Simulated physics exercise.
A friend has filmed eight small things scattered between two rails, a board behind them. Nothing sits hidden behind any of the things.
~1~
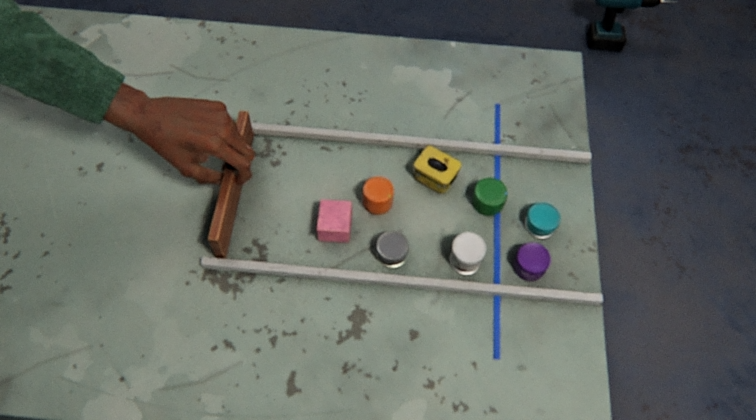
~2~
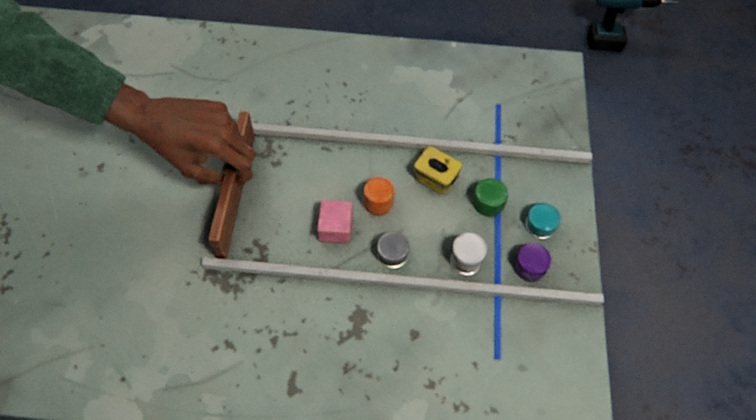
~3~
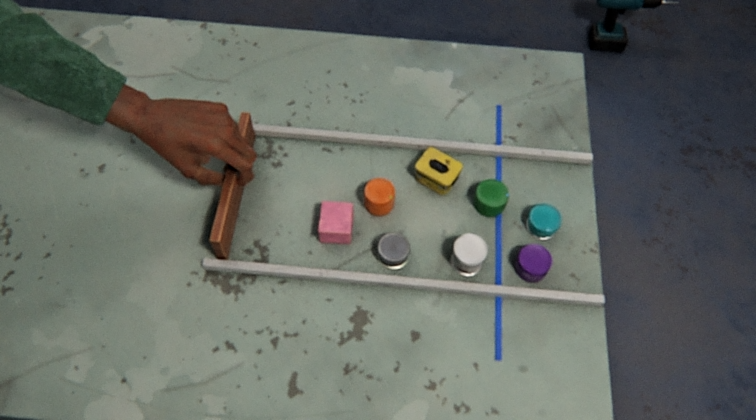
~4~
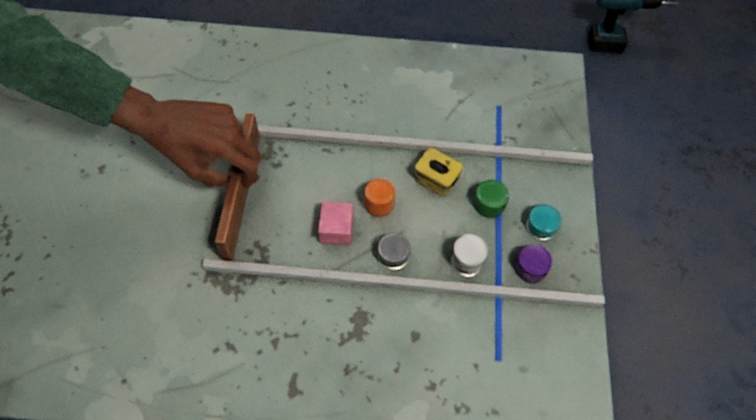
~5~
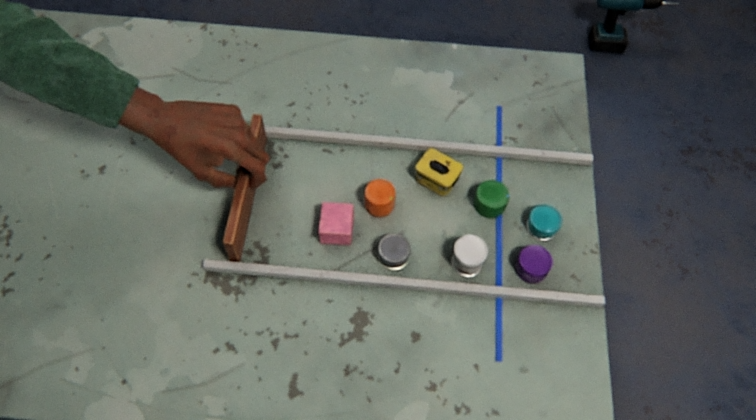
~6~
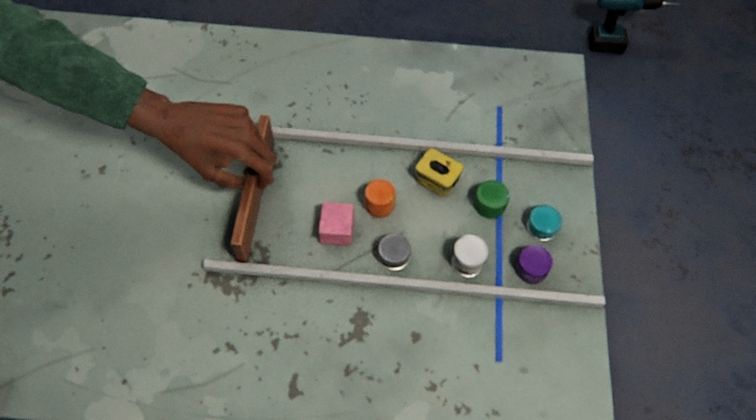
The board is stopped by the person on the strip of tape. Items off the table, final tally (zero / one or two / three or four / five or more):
Nothing drops.
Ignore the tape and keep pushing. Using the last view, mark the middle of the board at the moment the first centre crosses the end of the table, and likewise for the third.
At (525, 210) for the first, at (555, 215) for the third.
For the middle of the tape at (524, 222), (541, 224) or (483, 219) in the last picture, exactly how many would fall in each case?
0, 1, 0.
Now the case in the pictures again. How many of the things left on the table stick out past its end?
0 in all.
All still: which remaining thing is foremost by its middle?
It's the purple tub.
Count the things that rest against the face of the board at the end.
The answer is 4.
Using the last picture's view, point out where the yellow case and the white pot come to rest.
In the last picture the yellow case sits at (520, 172) while the white pot sits at (548, 264).
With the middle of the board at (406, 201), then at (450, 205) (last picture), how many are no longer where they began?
3 by the first point, 6 by the second.
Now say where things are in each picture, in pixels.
In the first picture, turquoise pot (542, 220); purple tub (532, 262); green lid (490, 197); board (233, 183); tape (497, 218).
In the second picture, purple tub (533, 262); board (233, 183).
In the third picture, green lid (491, 198); grey tin (394, 251).
In the fourth picture, turquoise pot (544, 222); white pot (469, 256).
In the fifth picture, purple tub (534, 264); orange lid (380, 198).
In the sixth picture, turquoise pot (544, 223); purple tub (534, 264); green lid (492, 199); board (254, 187); tape (499, 220).
Early on, none off yet; turquoise pot at rest near (544, 223); purple tub at rest near (534, 264); green lid at rest near (492, 199).
Finally, the number that fall off is zero.
